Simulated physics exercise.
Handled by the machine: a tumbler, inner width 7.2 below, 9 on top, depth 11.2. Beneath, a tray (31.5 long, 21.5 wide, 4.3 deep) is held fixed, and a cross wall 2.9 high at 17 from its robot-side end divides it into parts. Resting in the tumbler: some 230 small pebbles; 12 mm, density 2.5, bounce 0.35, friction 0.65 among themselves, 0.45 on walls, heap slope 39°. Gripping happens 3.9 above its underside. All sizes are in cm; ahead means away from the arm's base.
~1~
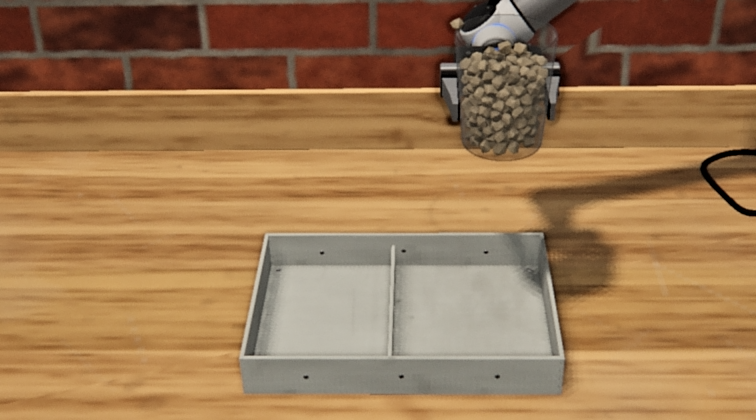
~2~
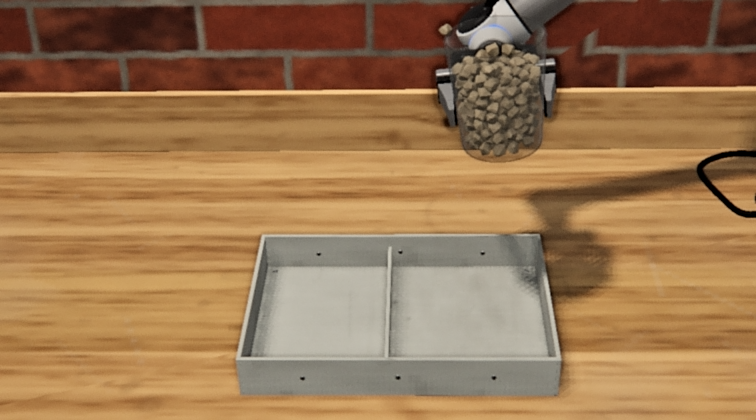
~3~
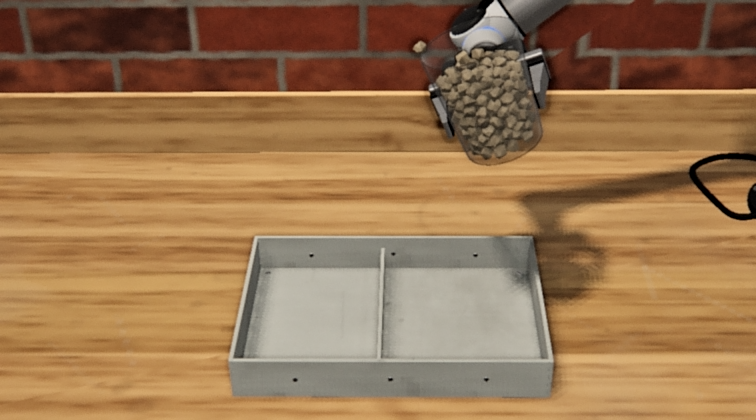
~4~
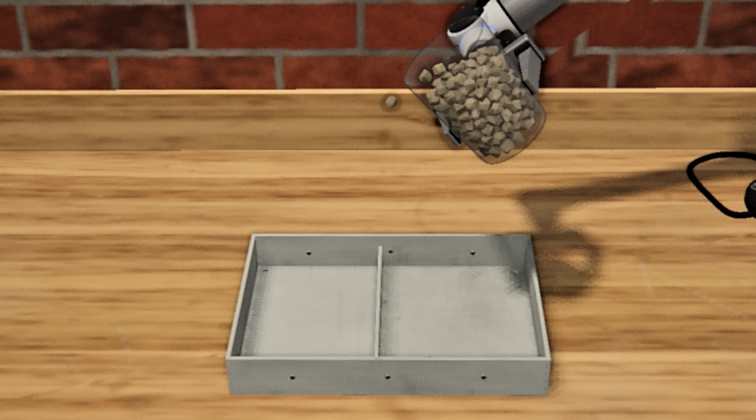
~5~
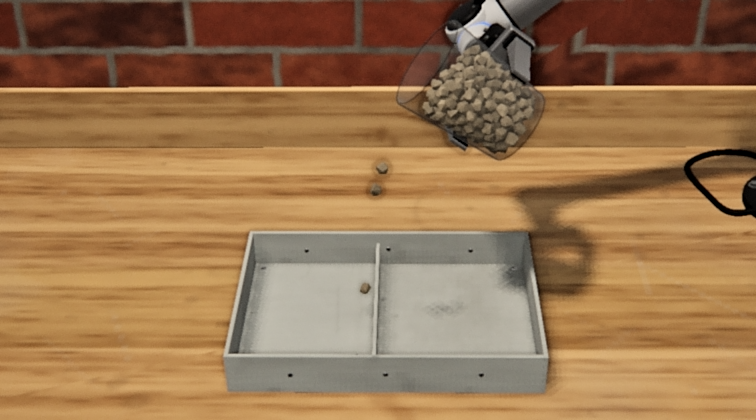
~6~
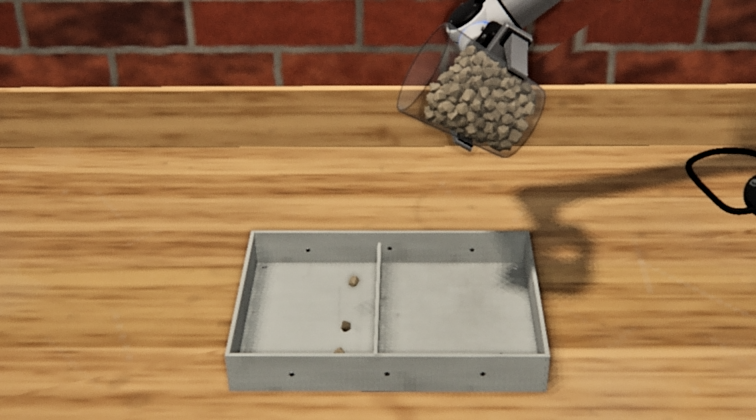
A robotic gripper tilts a clear tumbler of pebbles leftward, dropping three into a divided tray.
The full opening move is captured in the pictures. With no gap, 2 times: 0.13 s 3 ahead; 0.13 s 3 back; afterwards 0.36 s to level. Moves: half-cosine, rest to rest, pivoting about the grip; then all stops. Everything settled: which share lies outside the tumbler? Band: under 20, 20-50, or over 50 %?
Under 20 %.
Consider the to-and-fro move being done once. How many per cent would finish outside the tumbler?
My guess is near 5 per cent.
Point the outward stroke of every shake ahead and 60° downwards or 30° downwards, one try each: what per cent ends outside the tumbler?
Some 0 and 0 per cent.
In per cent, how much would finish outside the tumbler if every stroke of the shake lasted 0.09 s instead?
Estimate for that case: 15 %.
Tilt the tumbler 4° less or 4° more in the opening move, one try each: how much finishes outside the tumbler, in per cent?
It would be around 0 and 5 per cent.
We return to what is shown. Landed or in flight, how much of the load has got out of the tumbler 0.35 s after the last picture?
Near 5 in a hundred parts have gone so far.
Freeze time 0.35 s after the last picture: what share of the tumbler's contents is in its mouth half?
45 %.
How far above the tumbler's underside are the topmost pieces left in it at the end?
Top of the fill: Near 11.0 cm.
Then, 0.35 s on, tilted 58° forward, highest piece 30 above the table; 228 in the tumbler, 3 in the far-side part, 3 in flight or on a rim.
Then, 0.70 s on, tilted 28° forward, highest piece 32 above the table; 225 in the tumbler, 9 in the far-side part.
Then, 1.08 s on, level, highest piece 34 above the table; 225 in the tumbler, 9 in the far-side part.
Then, 2.13 s on, level, highest piece 34 above the table; 225 in the tumbler, 9 in the far-side part.
In the end, 225 in the tumbler, 9 in the far-side part. That is 4 % outside the tumbler.
